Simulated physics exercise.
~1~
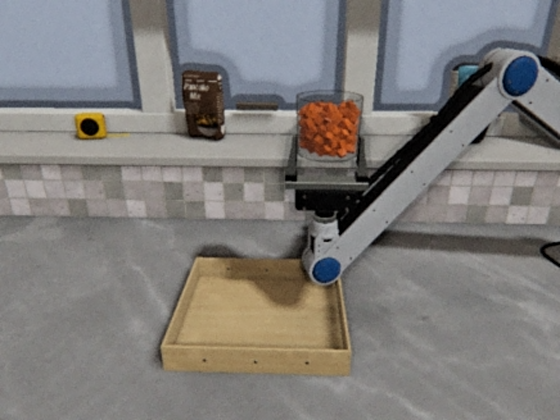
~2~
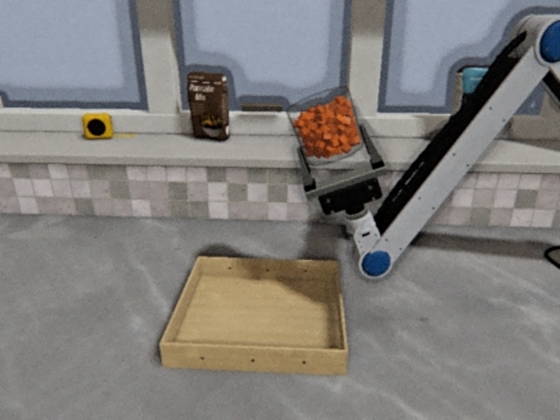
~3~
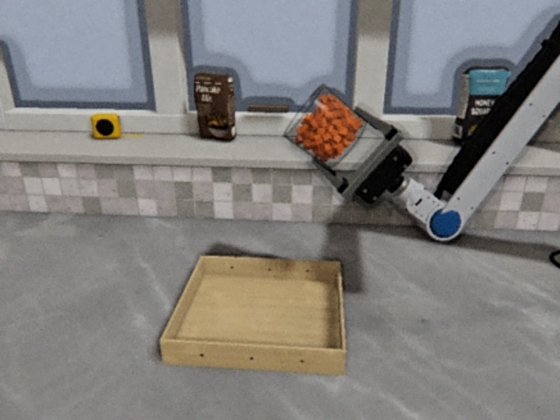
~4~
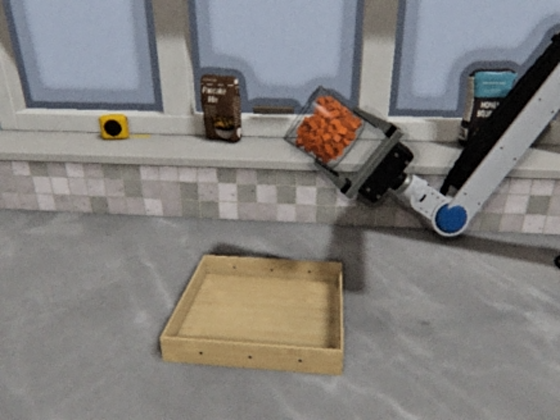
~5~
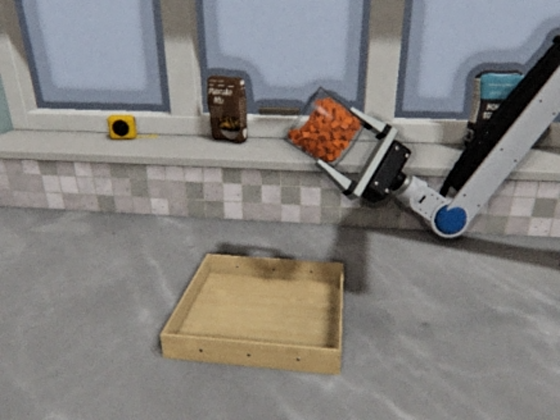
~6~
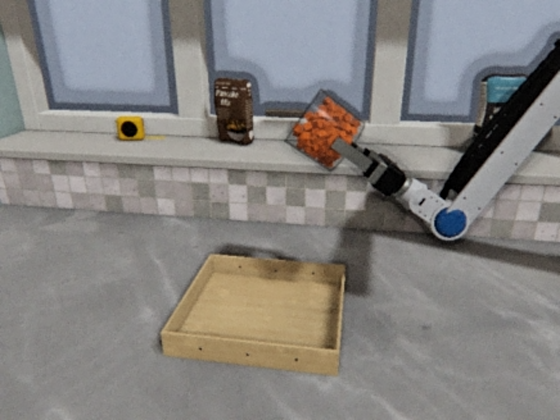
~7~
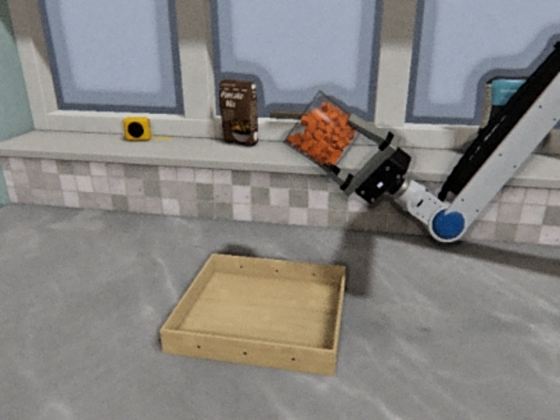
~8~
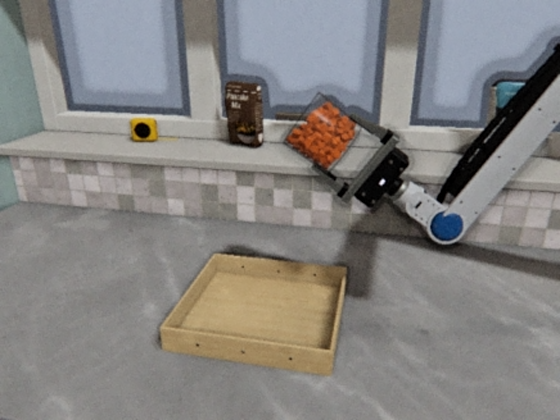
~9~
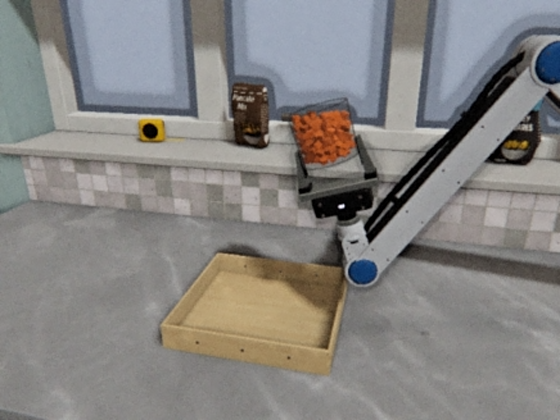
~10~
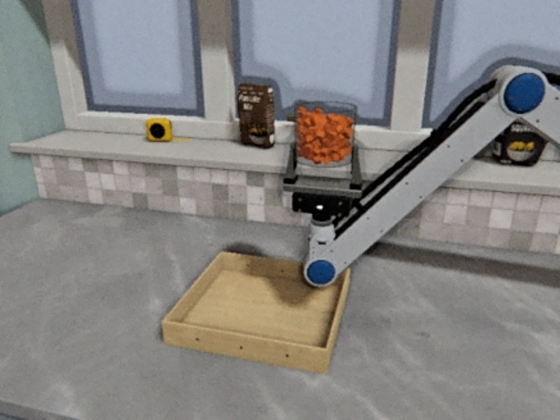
The footage shows a robotic arm holding a clear cup of orange vegetable dice above and behind a shallow wooden tray on a grey counter, tilting it left, turning its gripper around while the cup stays leaning, then bringing it upright with the dice still inside and the tray empty.
